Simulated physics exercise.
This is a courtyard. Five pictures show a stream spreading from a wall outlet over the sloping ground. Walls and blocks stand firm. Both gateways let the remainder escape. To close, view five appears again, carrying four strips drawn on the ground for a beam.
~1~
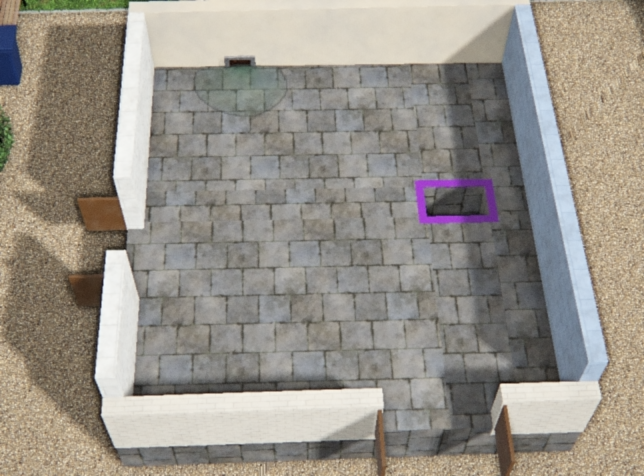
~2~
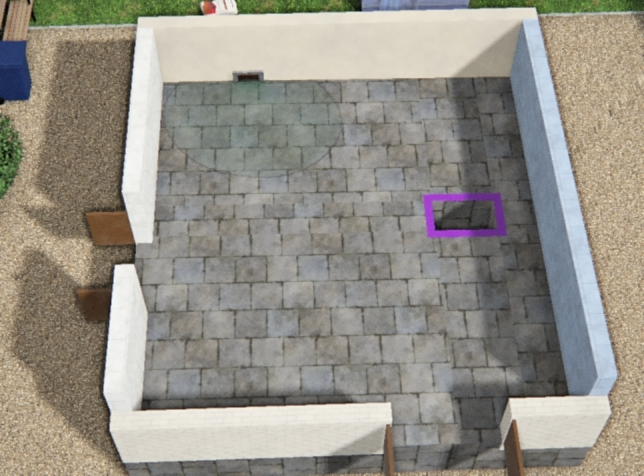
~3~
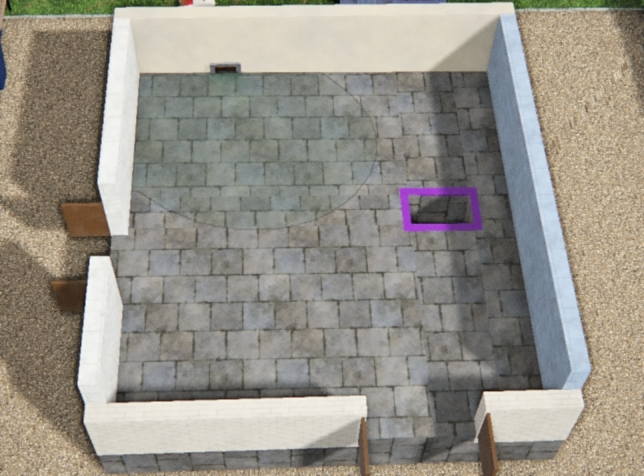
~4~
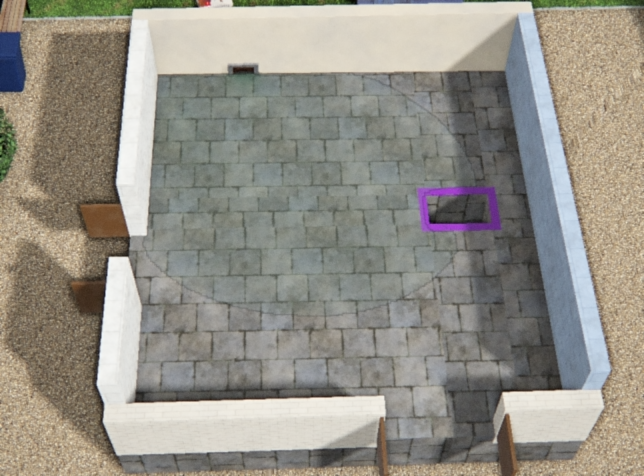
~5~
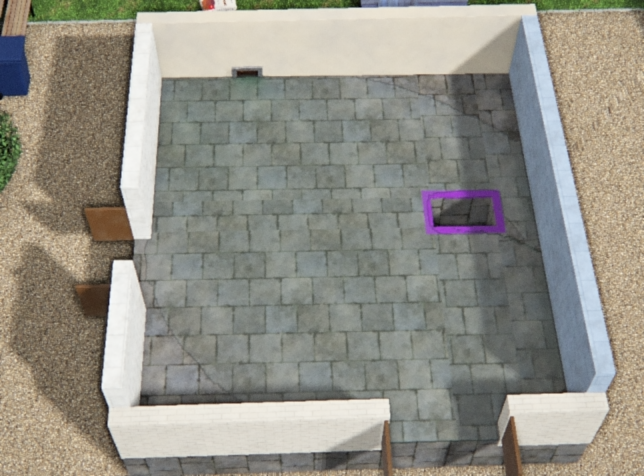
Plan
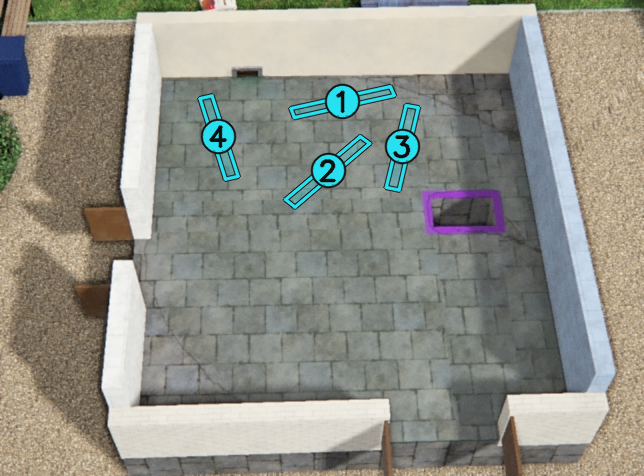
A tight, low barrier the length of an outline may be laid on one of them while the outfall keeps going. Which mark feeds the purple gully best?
The best position is 4.
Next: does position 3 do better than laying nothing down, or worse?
Position 3 is worse.
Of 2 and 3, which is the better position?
2 it is.
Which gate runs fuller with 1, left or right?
More leaves on the right.
On the marked copy, 1 from (292, 113) to (392, 91); 2 from (290, 203) to (364, 140); 3 from (392, 188) to (412, 106); 4 from (206, 97) to (231, 177).
If 1 is chosen, about 20 % of the stream goes into the purple gully, about 80 % out by the gates.
If 2 is chosen, about 21 % of the stream goes into the purple gully, about 79 % out by the gates.
If 3 is chosen, about 16 % of the stream goes into the purple gully, about 84 % out by the gates.
If 4 is chosen, about 27 % of the stream goes into the purple gully, about 72 % out by the gates.
